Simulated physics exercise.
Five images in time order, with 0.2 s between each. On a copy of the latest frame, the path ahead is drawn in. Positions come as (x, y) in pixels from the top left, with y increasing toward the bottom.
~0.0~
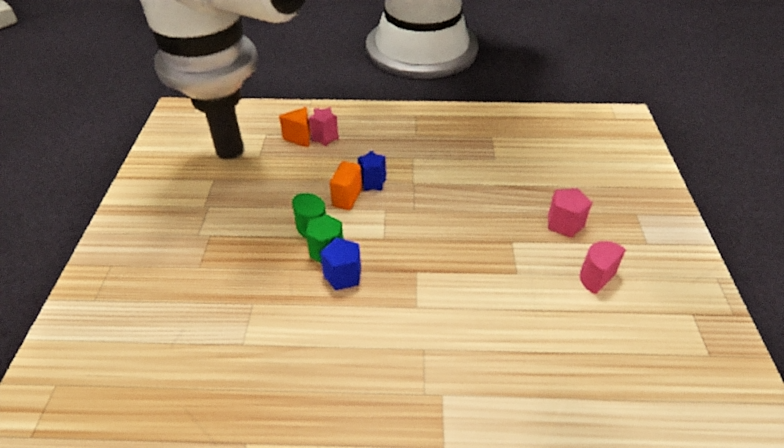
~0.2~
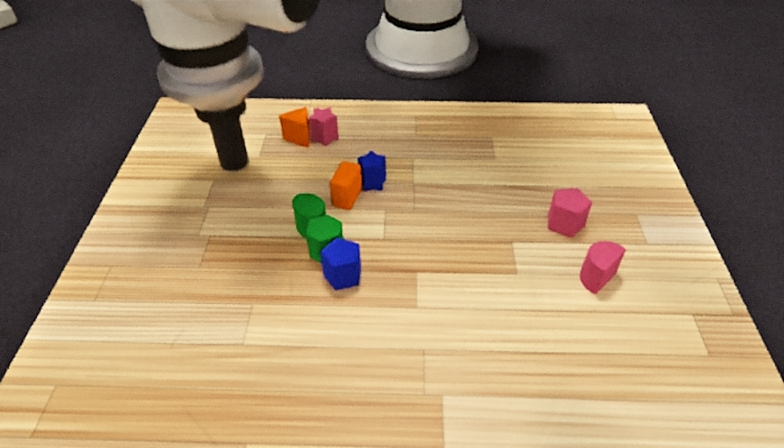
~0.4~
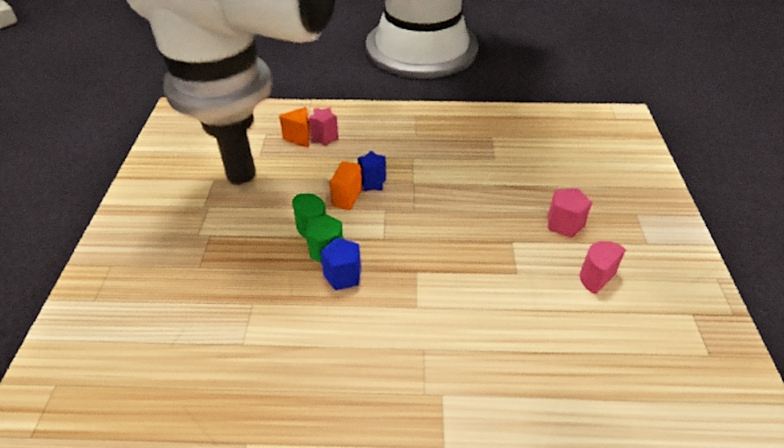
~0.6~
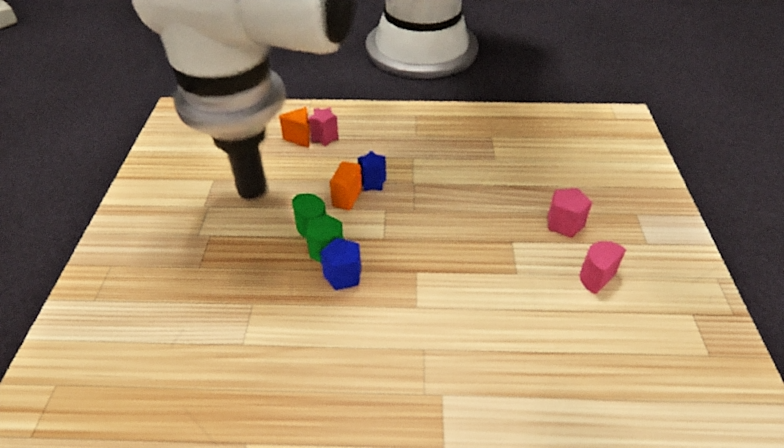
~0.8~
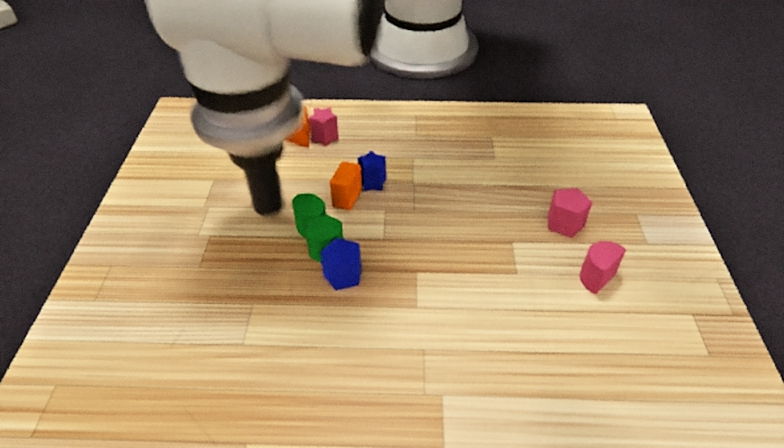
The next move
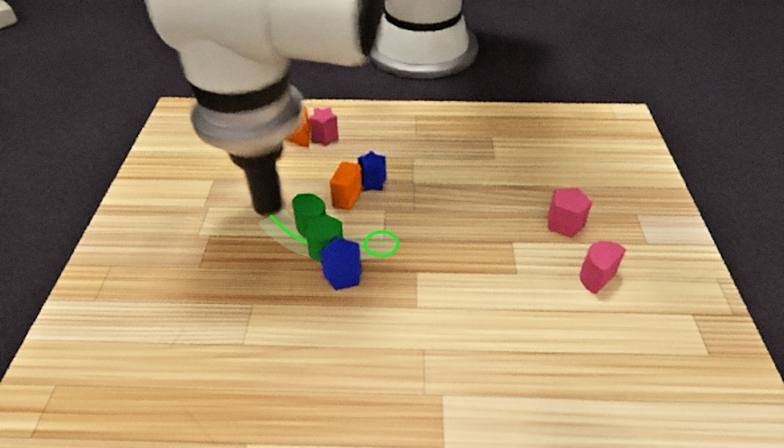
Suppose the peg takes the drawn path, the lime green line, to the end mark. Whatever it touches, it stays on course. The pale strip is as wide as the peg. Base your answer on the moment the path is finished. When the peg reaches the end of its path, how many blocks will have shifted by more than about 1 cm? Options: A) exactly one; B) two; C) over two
That would be C.
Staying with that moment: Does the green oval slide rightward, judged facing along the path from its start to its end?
I believe not.
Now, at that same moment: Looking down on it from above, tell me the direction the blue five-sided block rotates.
Top view: Clockwise.
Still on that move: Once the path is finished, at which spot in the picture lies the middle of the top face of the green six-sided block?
Its top face will be centred at roughly (402, 240).
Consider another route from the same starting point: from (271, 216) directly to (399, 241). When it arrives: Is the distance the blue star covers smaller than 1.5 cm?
I believe so.
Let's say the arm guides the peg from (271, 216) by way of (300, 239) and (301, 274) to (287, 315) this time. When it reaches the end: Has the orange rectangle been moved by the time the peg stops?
No, it doesn't check out.
Drawn move, from (271, 216) over (297, 238) and (337, 248) to (382, 244).
The first path, step by step. One third of the way, peg at (296, 227); green oval at (321, 202).
Two thirds of the way, peg at (336, 238); green oval at (341, 201), turned 70° anticlockwise; green six-sided block at (366, 234), turned 25° clockwise; blue five-sided block at (356, 261), turned 55° clockwise.
At the end, peg at (381, 233); green oval at (341, 201), turned 70° anticlockwise; green six-sided block at (402, 240), turned 60° clockwise; blue five-sided block at (356, 261), turned 60° clockwise; orange rectangle still.
